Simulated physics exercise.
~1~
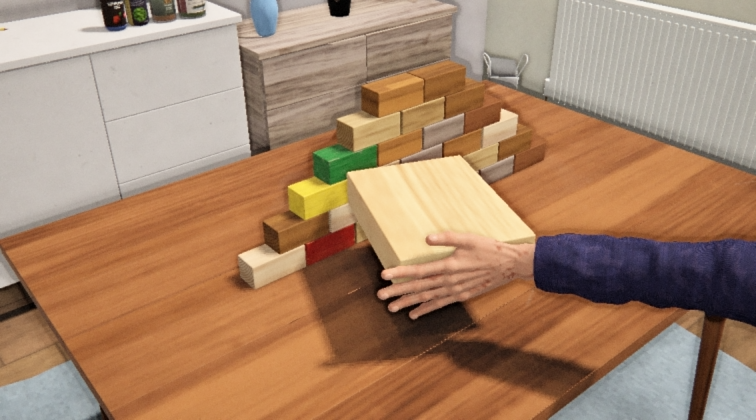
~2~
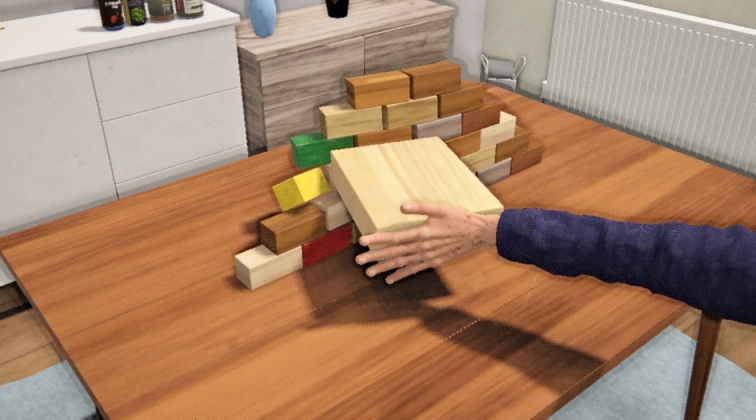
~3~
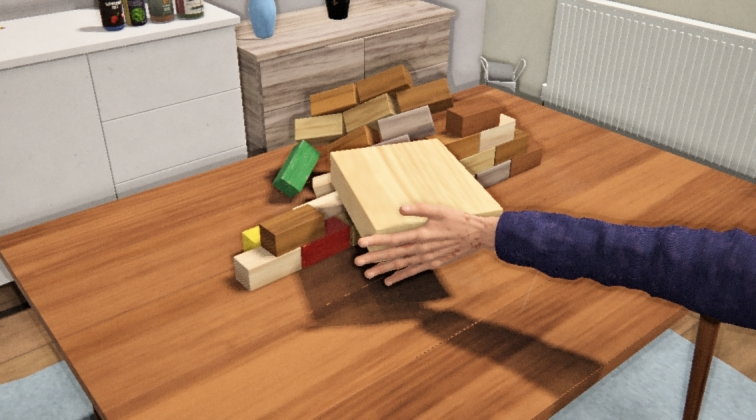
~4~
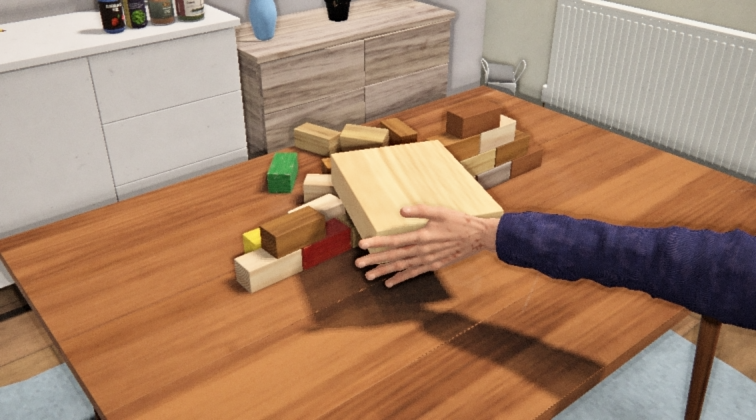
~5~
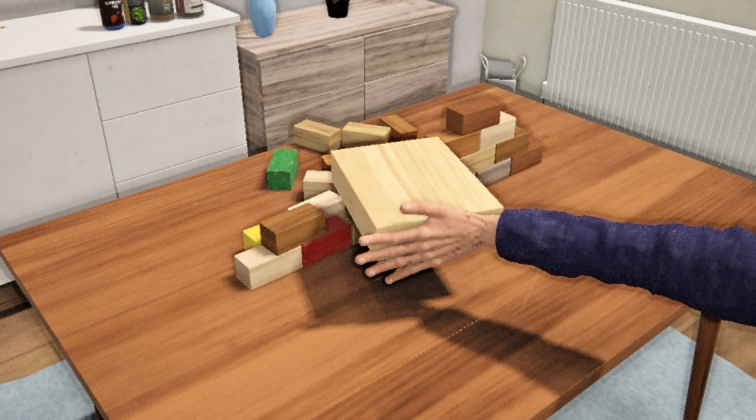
Hand pushing a large wooden block into a stepped toy-block wall, toppling the middle, yellow and green blocks falling, red staying put.
